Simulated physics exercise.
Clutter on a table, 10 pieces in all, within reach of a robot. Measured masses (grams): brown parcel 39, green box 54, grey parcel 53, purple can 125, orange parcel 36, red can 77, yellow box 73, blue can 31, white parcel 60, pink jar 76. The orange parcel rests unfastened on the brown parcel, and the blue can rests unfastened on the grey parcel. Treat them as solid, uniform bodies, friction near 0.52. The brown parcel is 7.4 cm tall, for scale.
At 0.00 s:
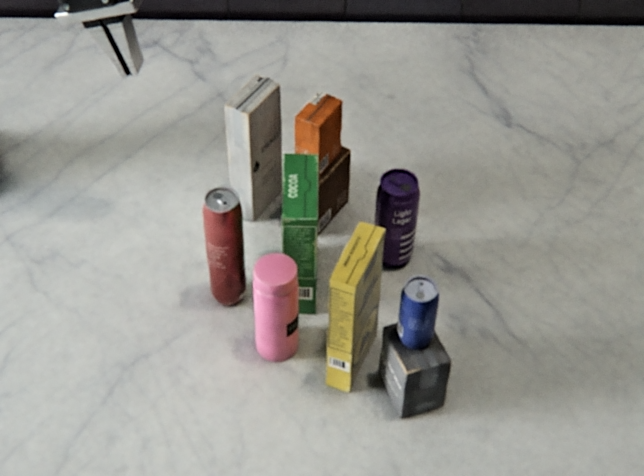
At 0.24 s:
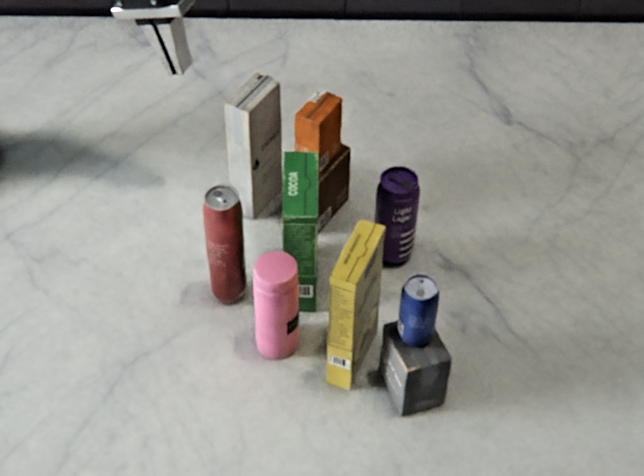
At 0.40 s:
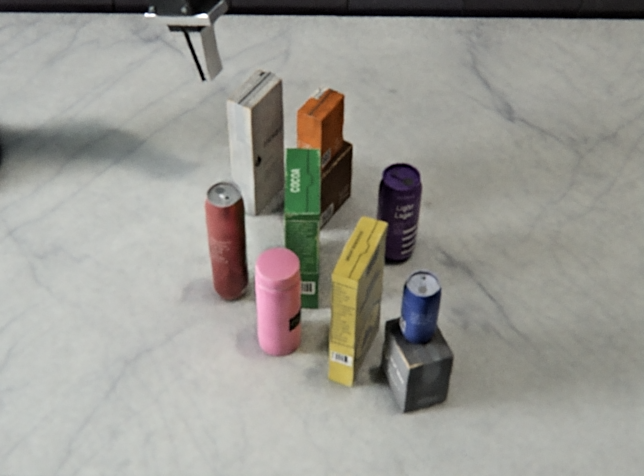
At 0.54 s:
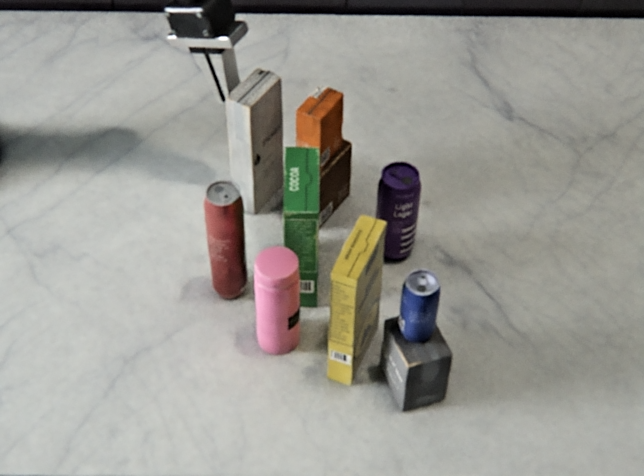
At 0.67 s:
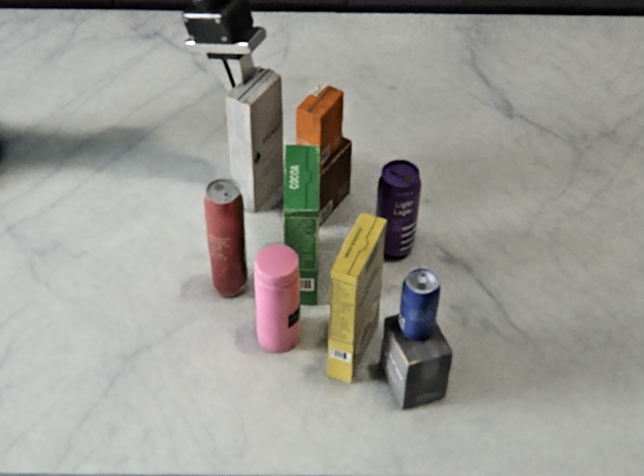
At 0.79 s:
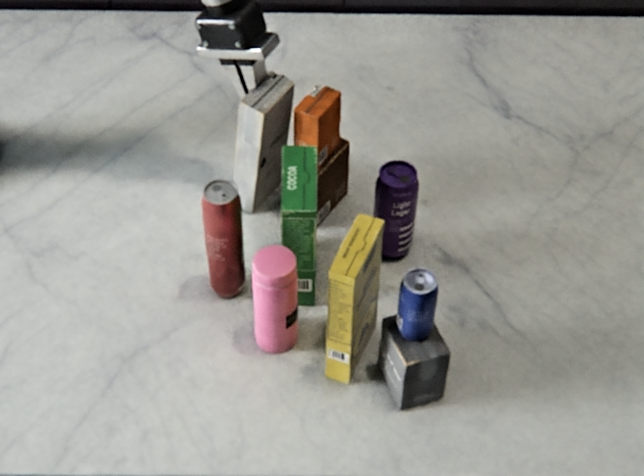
On a marble-patterned table, a robot gripper moves right to a white box behind grouped cans and boxes, tilting it slightly rightward.
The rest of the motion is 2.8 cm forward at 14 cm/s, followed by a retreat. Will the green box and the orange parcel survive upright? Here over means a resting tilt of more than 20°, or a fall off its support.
Green box: On its feet; orange parcel: Fallen.
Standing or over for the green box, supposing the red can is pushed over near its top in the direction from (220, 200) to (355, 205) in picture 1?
Green box topples.
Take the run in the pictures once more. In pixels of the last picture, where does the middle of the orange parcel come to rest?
Close to (352, 162).
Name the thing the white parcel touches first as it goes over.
Orange parcel.
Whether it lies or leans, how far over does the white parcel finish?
About 20°.
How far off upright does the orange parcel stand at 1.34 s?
At that moment it is near 110° away from upright.
After 1.04 s, orange parcel and white parcel touch at 0.88 s; brown parcel and white parcel touch at 1.00 s; leaning white parcel 22°, orange parcel 21°.
After 1.34 s, orange parcel and purple can touch at 1.23 s; leaning orange parcel 109°, white parcel 22°.
After 1.79 s, leaning orange parcel 115°, white parcel 22°.
At rest, past 20° or fallen, white parcel and orange parcel. Standing, red can, brown parcel, pink jar, yellow box, green box, purple can, grey parcel and blue can.
